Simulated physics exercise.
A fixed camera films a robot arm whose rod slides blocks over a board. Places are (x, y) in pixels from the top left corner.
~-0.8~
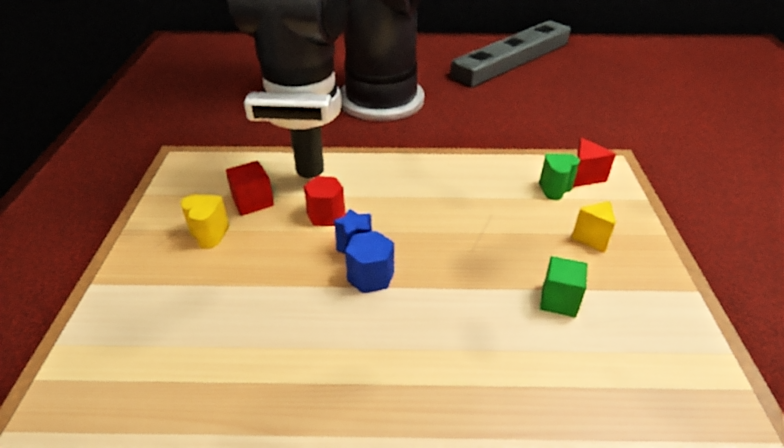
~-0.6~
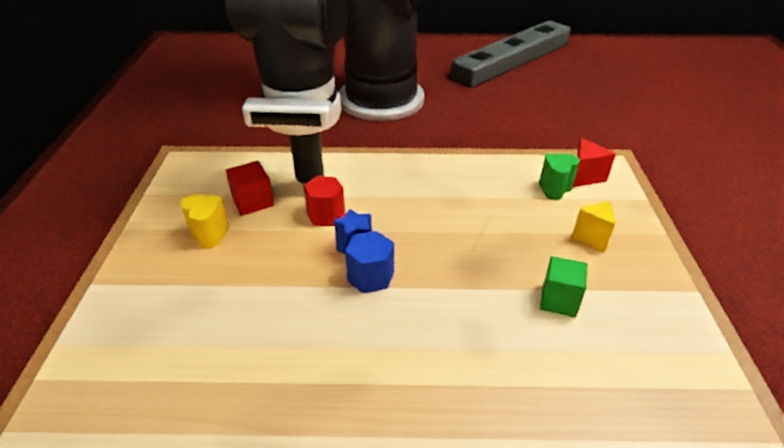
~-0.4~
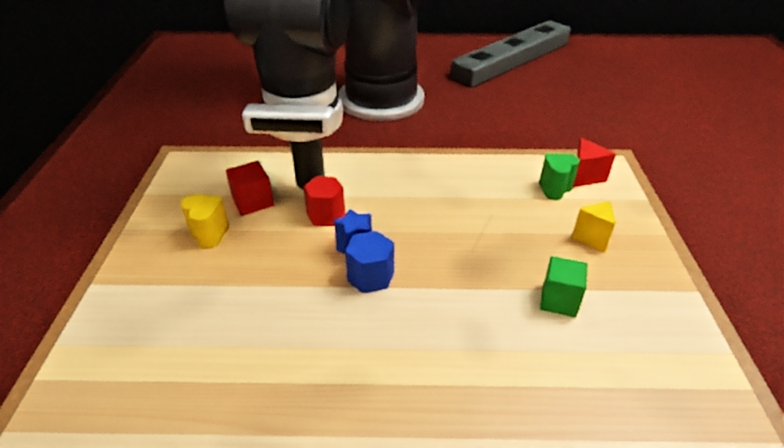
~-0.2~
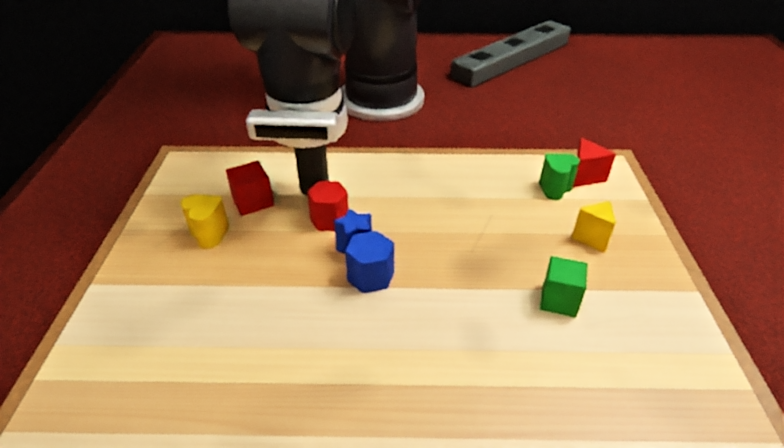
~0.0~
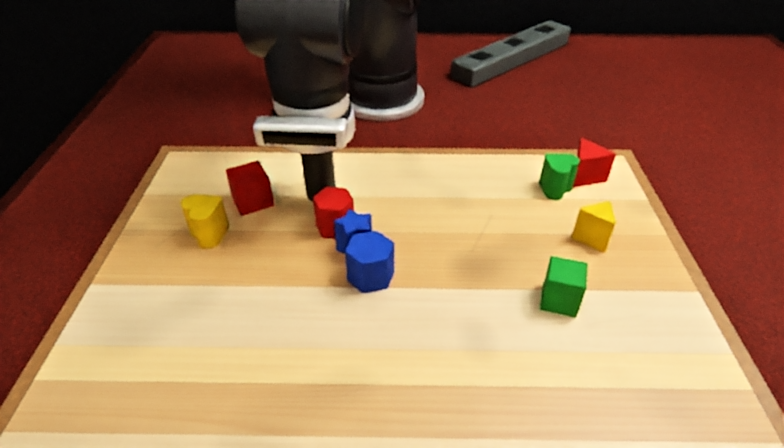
The footage shows a robot arm above a wooden board scattered with coloured blocks; its dark rod moves slightly toward the viewer, then nudges the red six-sided block a short way right and nearer, while the other blocks stay still.
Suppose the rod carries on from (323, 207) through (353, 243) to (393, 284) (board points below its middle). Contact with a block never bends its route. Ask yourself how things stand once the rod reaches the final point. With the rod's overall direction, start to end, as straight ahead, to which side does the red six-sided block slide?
Displaced left.
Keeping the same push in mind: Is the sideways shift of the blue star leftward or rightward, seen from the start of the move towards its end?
It shifts to the left.
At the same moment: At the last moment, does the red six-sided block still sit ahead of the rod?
That would be a yes.
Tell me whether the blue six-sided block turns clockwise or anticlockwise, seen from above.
Spins clockwise.
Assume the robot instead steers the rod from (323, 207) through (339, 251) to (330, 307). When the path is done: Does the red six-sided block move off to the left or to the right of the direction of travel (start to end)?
To the path's left.
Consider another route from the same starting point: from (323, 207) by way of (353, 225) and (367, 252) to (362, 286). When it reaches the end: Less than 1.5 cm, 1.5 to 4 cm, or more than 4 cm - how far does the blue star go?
It ends over 4 cm away.
The first path, step by step. One third of the way, rod (341, 217); red six-sided block (361, 221), turned 15° anticlockwise; blue star (387, 236); blue six-sided block (387, 266), turned 45° clockwise.
Two thirds of the way, rod (364, 244); red six-sided block (394, 241), turned 50° anticlockwise; blue star (429, 249), turned 20° anticlockwise; blue six-sided block (397, 275), turned 80° clockwise.
At the end, rod (393, 270); red four-sided block unmoved; red six-sided block (432, 261), turned 85° anticlockwise; blue star (466, 253), turned 50° anticlockwise; blue six-sided block (403, 288), turned 100° clockwise.
